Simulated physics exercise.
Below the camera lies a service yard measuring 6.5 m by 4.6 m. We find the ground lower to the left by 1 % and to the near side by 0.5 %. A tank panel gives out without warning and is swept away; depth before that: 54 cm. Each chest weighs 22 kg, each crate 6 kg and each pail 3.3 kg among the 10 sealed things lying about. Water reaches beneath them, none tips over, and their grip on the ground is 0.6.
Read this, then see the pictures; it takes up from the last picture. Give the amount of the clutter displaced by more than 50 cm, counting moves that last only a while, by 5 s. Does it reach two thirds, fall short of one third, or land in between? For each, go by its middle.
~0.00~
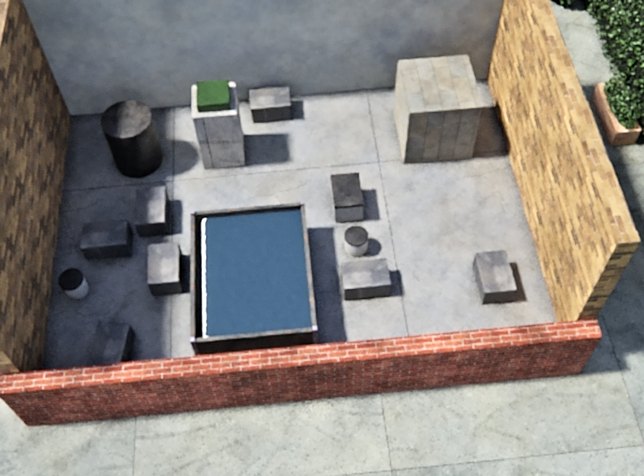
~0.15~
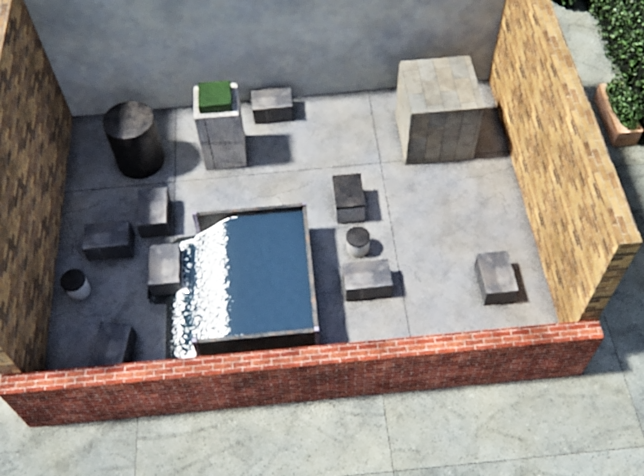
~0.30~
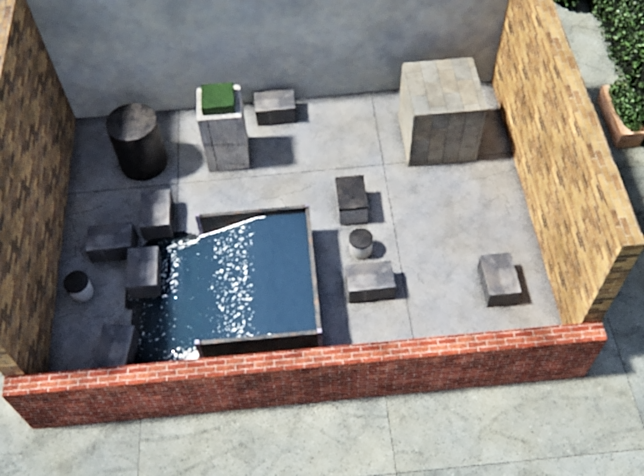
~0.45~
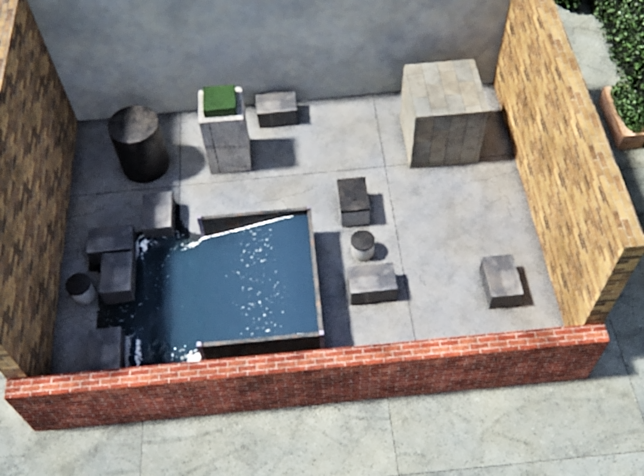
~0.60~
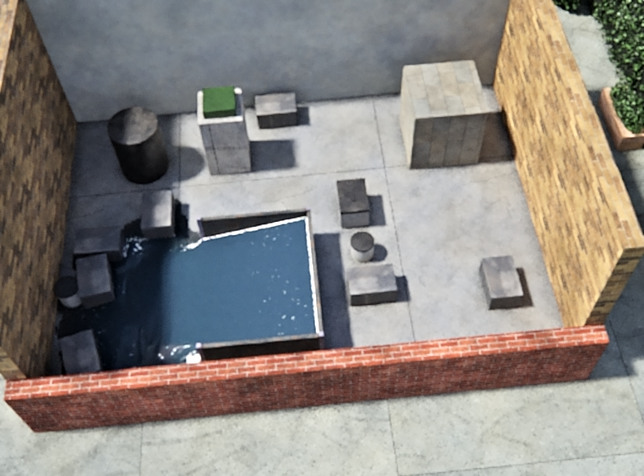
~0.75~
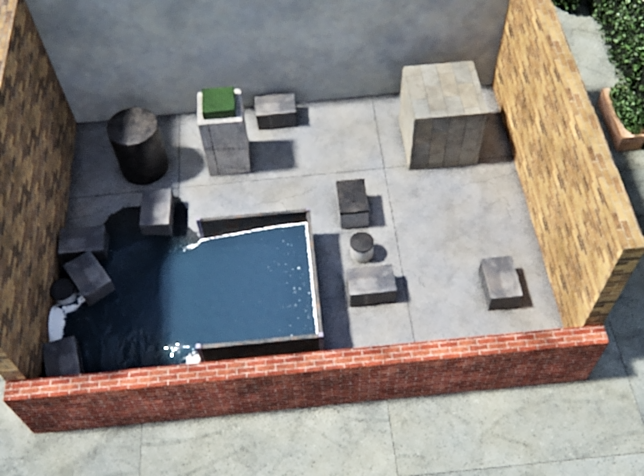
A moderate share, a third or more but below two thirds.
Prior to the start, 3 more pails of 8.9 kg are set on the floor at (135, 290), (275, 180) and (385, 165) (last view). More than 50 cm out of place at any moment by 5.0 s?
Order as listed: Beyond half a metre / inside half a metre / inside half a metre.
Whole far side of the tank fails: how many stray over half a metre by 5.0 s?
Then it comes to 4 of them.
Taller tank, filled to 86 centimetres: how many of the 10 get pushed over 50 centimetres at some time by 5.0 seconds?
The count would be 6.
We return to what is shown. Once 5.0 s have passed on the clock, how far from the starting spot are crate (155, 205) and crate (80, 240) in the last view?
In turn: 150 cm, 250 cm.
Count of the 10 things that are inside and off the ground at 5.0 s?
Count at that moment: 4.
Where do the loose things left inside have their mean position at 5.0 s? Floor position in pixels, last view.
I'd put it close to (274, 212) in the last view.
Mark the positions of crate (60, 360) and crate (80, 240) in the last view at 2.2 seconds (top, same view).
Around (74, 332) and (90, 154).
After 1.1 s 2 of 10 are over 50 cm from their spots; 4 afloat.
After 2.2 s 3 of 10 are over 50 cm from their spots; 4 afloat.
After 3.5 s 5 of 10 are over 50 cm from their spots; 5 afloat.
After 5.0 s 6 of 10 are over 50 cm from their spots, and 6 have been at some point; 4 afloat.
